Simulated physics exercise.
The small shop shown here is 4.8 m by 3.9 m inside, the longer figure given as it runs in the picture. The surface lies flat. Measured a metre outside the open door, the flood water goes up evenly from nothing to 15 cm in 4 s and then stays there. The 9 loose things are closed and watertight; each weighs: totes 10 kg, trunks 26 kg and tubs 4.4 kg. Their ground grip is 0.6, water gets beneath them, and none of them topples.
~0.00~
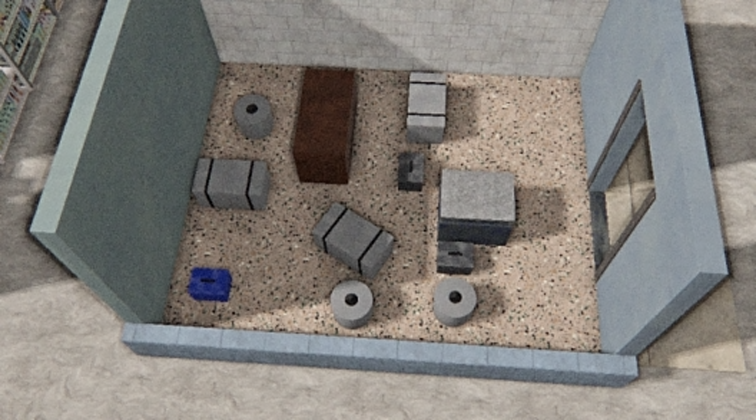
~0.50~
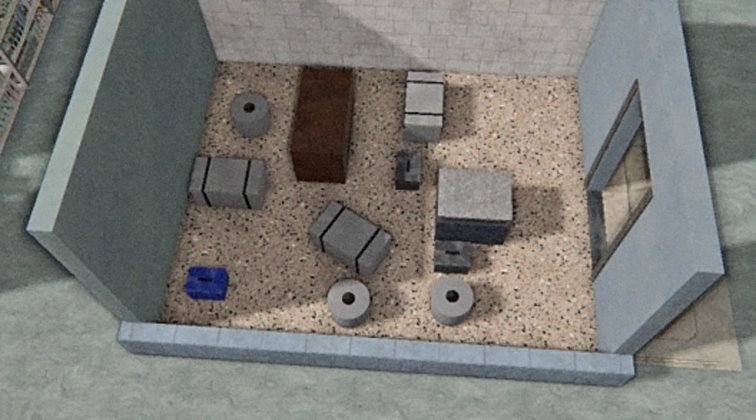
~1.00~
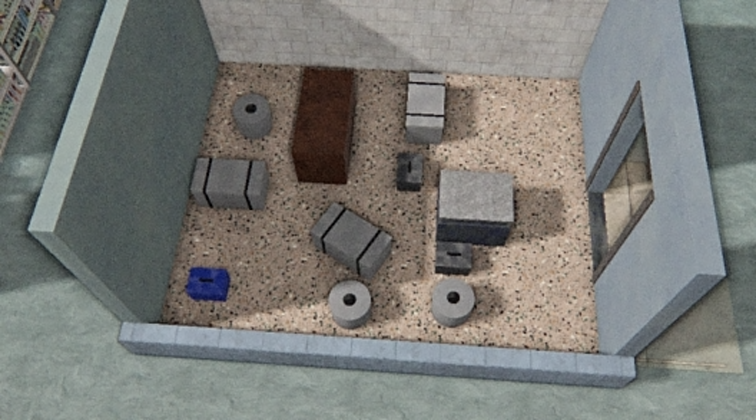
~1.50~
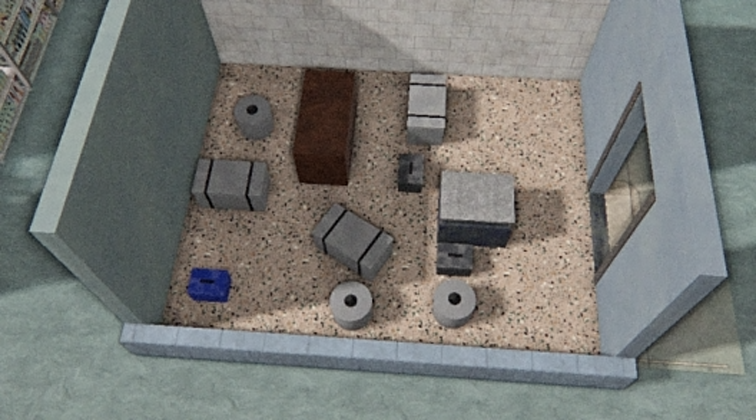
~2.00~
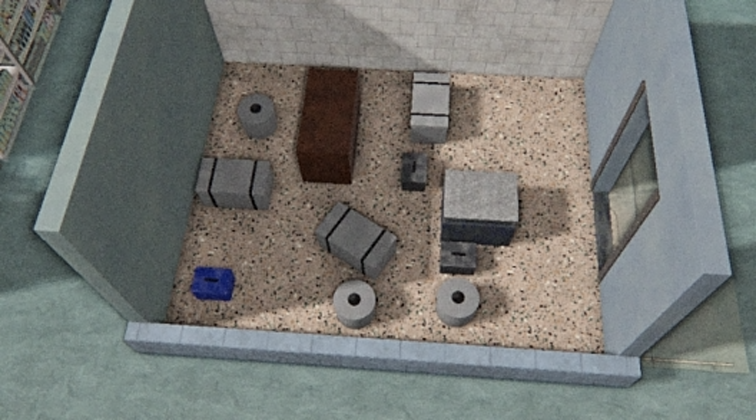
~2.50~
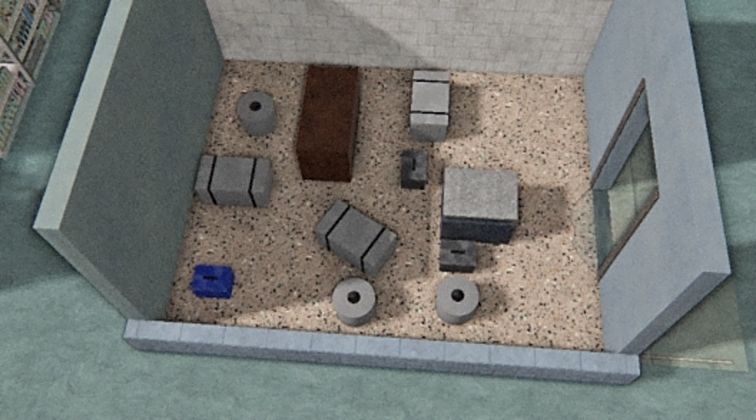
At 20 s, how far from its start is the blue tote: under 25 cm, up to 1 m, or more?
Expect it to be pushed beyond a metre.
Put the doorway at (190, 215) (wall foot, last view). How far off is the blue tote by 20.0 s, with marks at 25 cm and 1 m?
Result for the blue tote: Negligible displacement.
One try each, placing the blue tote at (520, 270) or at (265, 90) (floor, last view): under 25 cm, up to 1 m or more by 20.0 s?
From the first spot it would drift a bit, and from the second it would drift a bit.
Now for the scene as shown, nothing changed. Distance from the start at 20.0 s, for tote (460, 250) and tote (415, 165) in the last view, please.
10 cm and 0 cm respectively.
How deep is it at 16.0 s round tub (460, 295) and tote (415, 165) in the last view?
Depth approx. 6 cm / 6 cm.
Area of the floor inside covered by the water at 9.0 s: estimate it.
Roughly 14 m2 of it is wet.
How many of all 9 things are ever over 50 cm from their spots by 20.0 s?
That comes to 6.
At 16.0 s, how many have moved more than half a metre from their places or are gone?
Result: 2.
After 4.0 s the blue tote is near (211, 278), 0.0 m from its start, aground; 0 afloat.
After 9.0 s the blue tote is near (211, 278), 0.0 m from its start, aground; 1 afloat.
After 16.0 s the blue tote is near (192, 263), 0.3 m from its start, afloat; 5 afloat.
After 20.0 s the blue tote is near (214, 134), 1.9 m from its start, afloat; 8 afloat.
